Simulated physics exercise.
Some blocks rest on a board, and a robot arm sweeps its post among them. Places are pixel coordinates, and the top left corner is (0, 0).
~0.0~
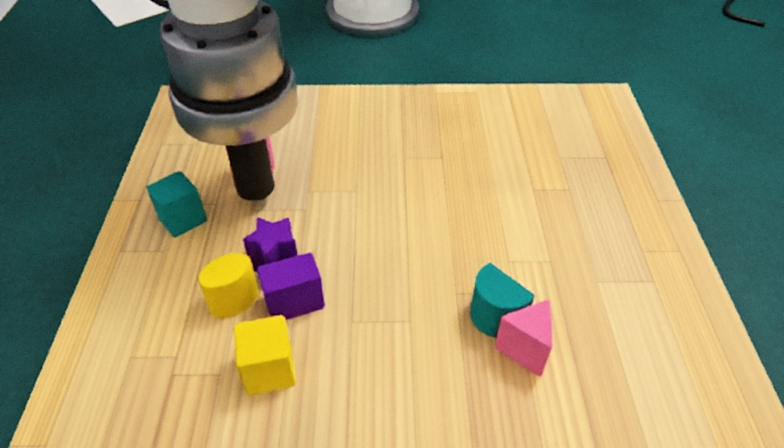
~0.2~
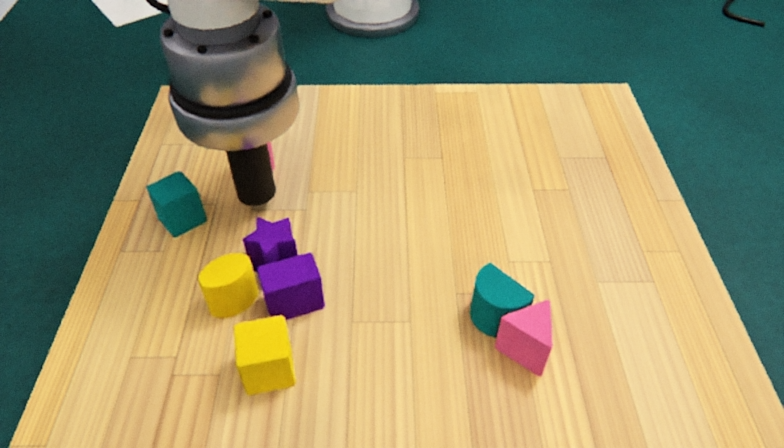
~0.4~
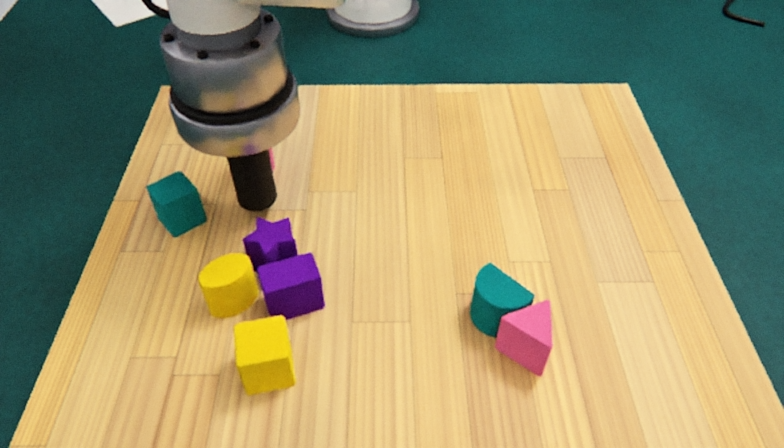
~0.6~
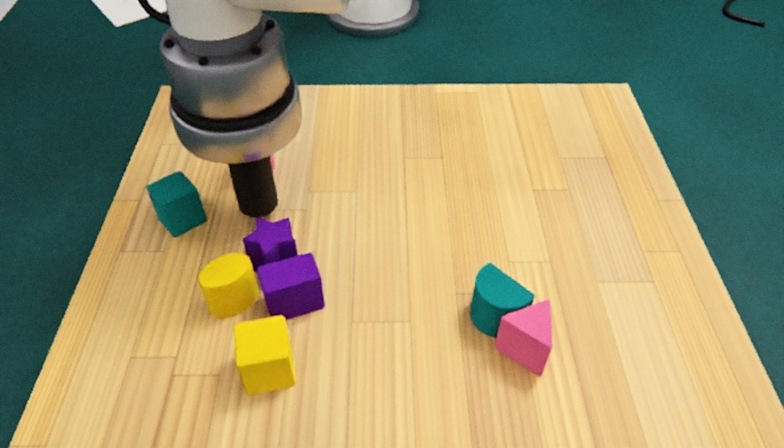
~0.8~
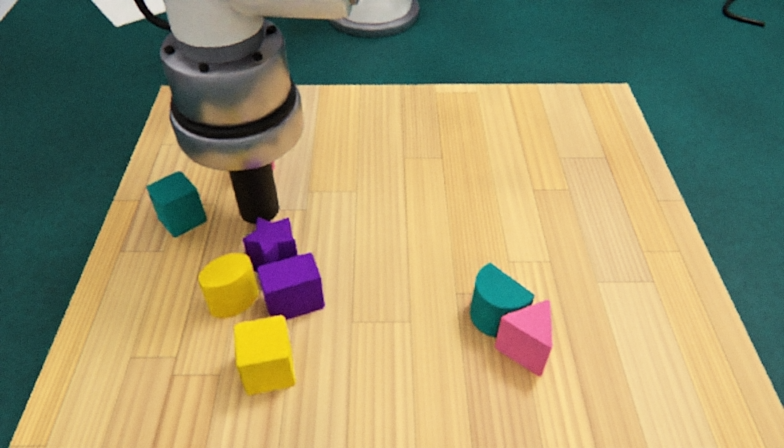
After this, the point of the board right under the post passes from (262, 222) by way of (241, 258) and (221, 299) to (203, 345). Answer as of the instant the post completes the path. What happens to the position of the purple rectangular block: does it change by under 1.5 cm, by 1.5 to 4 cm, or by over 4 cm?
The distance will be below 1.5 cm.
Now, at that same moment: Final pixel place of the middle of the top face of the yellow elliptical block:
It sits at (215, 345).
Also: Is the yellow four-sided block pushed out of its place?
Yes, that is how it ends up.
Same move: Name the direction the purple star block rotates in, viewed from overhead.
Top view: Counterclockwise.
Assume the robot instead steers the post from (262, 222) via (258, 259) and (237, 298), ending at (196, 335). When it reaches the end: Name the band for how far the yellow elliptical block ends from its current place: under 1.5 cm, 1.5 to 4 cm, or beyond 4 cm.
It shifts by more than 4 cm.
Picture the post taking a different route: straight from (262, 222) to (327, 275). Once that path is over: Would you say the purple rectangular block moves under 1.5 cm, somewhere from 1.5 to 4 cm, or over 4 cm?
Between 1.5 and 4 cm.
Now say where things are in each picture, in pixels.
In the first picture, post's lower end (256, 188); yellow elliptical block (224, 269); yellow four-sided block (261, 340); purple star block (270, 233); purple rectangular block (289, 272).
In the second picture, post (257, 193); blocks still.
In the third picture, post (258, 198); blocks still.
In the fourth picture, post (259, 204); blocks still.
In the fifth picture, post (260, 210); yellow elliptical block (224, 269); yellow four-sided block (261, 340); purple star block (270, 233); purple rectangular block (289, 272).
The first path, step by step. One third of the way, post (237, 247); purple star block (272, 244), turned 35° anticlockwise; purple rectangular block (292, 275).
Two thirds of the way, post (217, 288); yellow elliptical block (221, 299); purple star block (272, 247), turned 55° anticlockwise; purple rectangular block (293, 275).
At the end, post (198, 335); yellow elliptical block (215, 345), turned 30° anticlockwise; yellow four-sided block (268, 353), turned 35° anticlockwise; purple star block (272, 247), turned 55° anticlockwise; purple rectangular block (293, 275).
